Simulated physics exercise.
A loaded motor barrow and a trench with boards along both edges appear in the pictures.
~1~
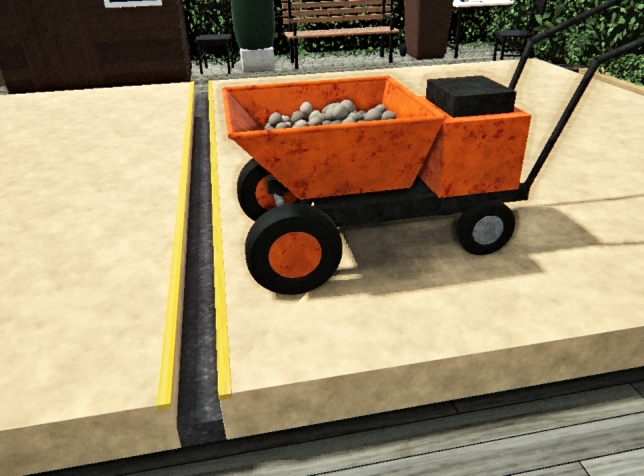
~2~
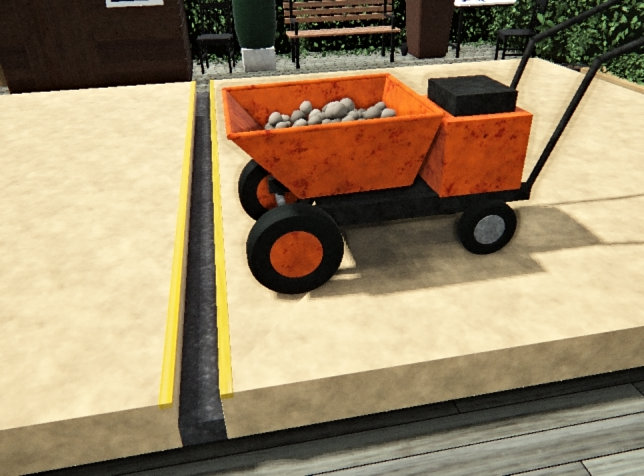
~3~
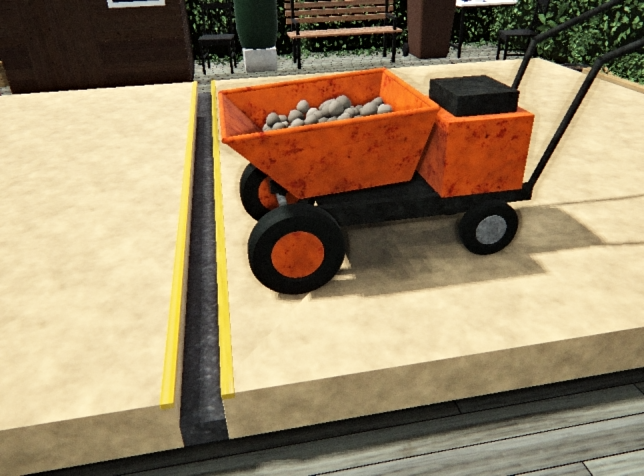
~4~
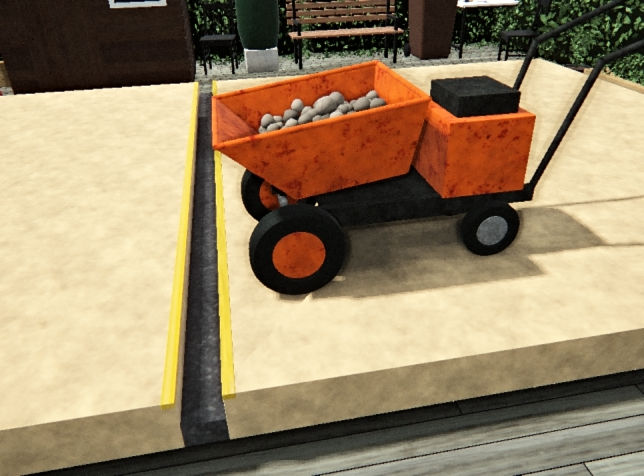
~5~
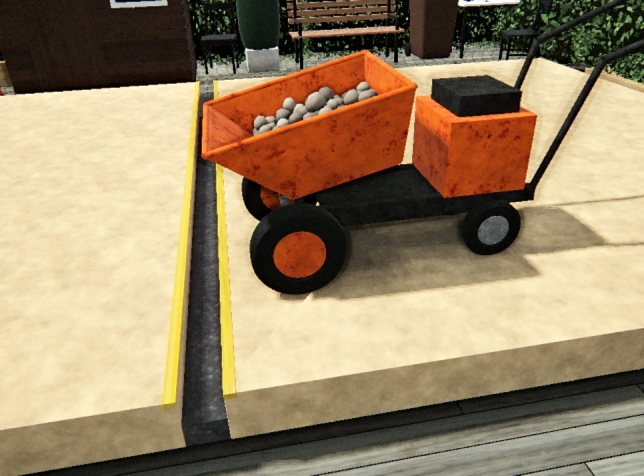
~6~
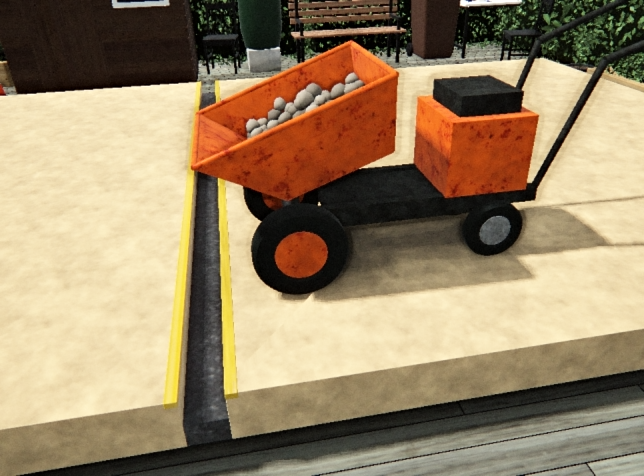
Orange skip of a motor barrow loaded with river pebbles tilting steadily forward to the left beside a narrow board-edged trench.
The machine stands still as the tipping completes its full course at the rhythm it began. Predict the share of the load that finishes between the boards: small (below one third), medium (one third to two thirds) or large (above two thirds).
The share is small, below one third.
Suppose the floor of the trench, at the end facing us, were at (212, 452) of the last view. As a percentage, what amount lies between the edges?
Estimate: Approx. 0 per cent.
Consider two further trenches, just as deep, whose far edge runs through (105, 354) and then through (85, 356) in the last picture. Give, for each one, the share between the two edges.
70 % then 80 %, roughly.
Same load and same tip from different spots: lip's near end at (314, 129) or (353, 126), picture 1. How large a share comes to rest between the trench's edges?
Close to 50 in a hundred, and close to 30 in a hundred.
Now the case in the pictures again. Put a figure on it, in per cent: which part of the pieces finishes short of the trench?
About 0 %.
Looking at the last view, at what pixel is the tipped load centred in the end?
About (124, 266).
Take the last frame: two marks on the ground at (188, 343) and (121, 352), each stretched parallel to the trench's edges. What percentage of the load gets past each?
Estimate, first then second: 70 %, 40 %.
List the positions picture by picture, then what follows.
Lip of the skip at (231, 136), level; top of the load at (338, 129), river pebbles; first edge of the trench at (222, 337); far edge at (169, 345), the trench under half as wide as the skip, and about as deep as wide, in the first frame.
Lip of the skip at (230, 137), level; top of the load at (352, 119), in the second frame.
Lip of the skip at (225, 141), tipped barely; top of the load at (349, 116), in the third frame.
Lip of the skip at (216, 148), tipped a little; top of the load at (343, 112), in the fourth frame.
Lip of the skip at (205, 156), tipped a little; top of the load at (352, 110), in the fifth frame.
Lip of the skip at (194, 168), tipped clearly; top of the load at (340, 103); first edge of the trench at (229, 336); far edge at (175, 344), in the sixth frame.
Soon after the last picture, skip tipped steeply; all in the skip.
A little later, skip tipped right over; most in the skip; about a quarter beyond it.
Later still, skip tipped right over; about a third in the skip; a stray few in or heaped over the trench; about two thirds beyond it.
At rest, skip tipped right over; about a third in the skip; a stray few in or heaped over the trench; about two thirds beyond it.
